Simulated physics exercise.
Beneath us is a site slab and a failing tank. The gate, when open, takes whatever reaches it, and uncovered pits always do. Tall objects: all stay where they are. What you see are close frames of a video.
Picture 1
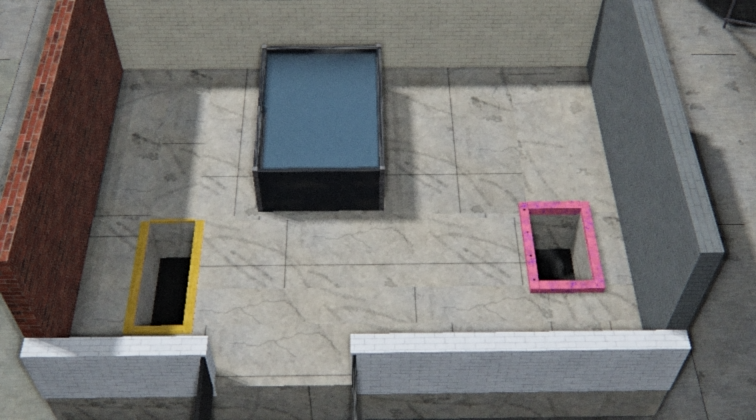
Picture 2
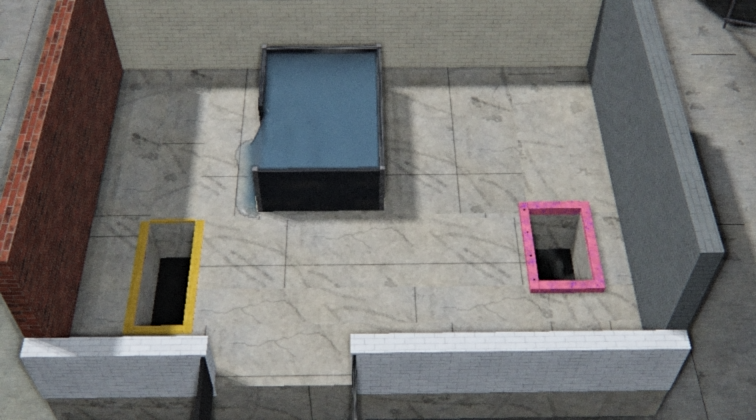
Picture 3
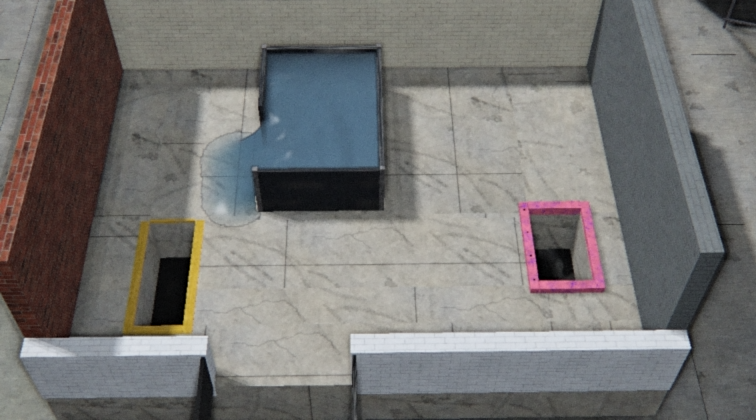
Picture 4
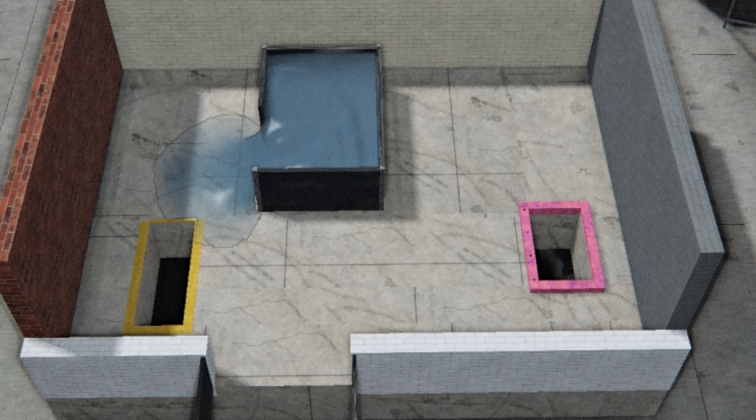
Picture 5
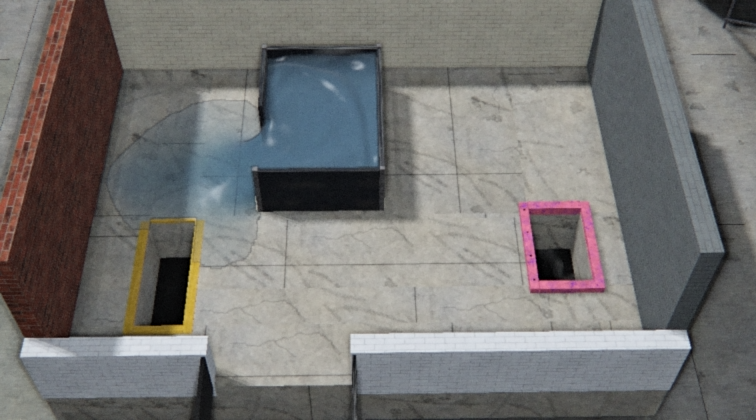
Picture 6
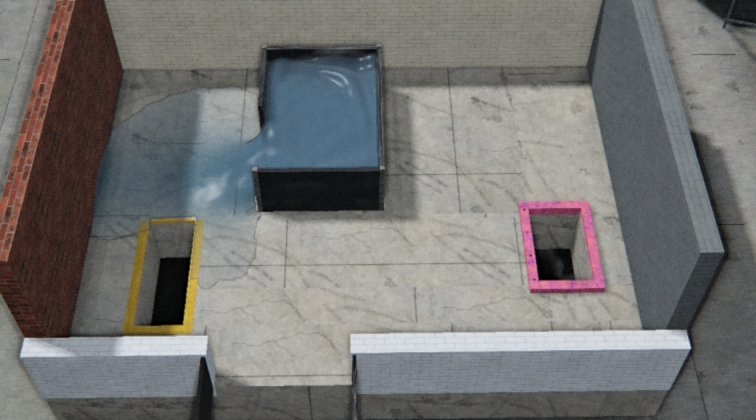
On a walled concrete slab, water pours from the tank's left side and spreads leftward.
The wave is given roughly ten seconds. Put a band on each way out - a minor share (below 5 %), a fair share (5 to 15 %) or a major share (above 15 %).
Bands: Gate: A minor share; yellow pit: A major share; pink pit: A minor share.
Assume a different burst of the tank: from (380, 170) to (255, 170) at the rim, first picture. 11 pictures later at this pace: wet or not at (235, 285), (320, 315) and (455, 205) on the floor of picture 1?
Note, points one to three: Reached and soaked / reached and soaked / unreached.
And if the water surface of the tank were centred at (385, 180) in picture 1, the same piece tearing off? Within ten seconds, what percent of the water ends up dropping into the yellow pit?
The yellow pit takes 60 per cent.
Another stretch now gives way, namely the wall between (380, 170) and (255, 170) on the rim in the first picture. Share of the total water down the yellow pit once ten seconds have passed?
About 10 percent ends up in the yellow pit, by my reckoning.
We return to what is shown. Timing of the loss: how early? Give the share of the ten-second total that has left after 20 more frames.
By my reckoning, 45 %.
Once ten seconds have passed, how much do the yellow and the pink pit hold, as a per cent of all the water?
In order, near 44 and 0 in a hundred.
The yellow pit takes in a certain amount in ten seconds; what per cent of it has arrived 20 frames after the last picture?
It should be near 45 percent of the ten-second total.
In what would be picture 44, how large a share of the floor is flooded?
75 %.
A moment on, water covers 20 % of the floor; the gate 0 %, the yellow pit 6 %, the pink pit 0 %.
Next, water covers 25 % of the floor; the gate 0 %, the yellow pit 12 %, the pink pit 0 %.
Then, water covers 40 % of the floor; the gate 0 %, the yellow pit 20 %, the pink pit 0 %.
Later, water covers 75 % of the floor; the gate 1 %, the yellow pit 32 %, the pink pit 0 %.
In the end, water covers 90 % of the floor; the gate 2 %, the yellow pit 44 %, the pink pit 0 %.
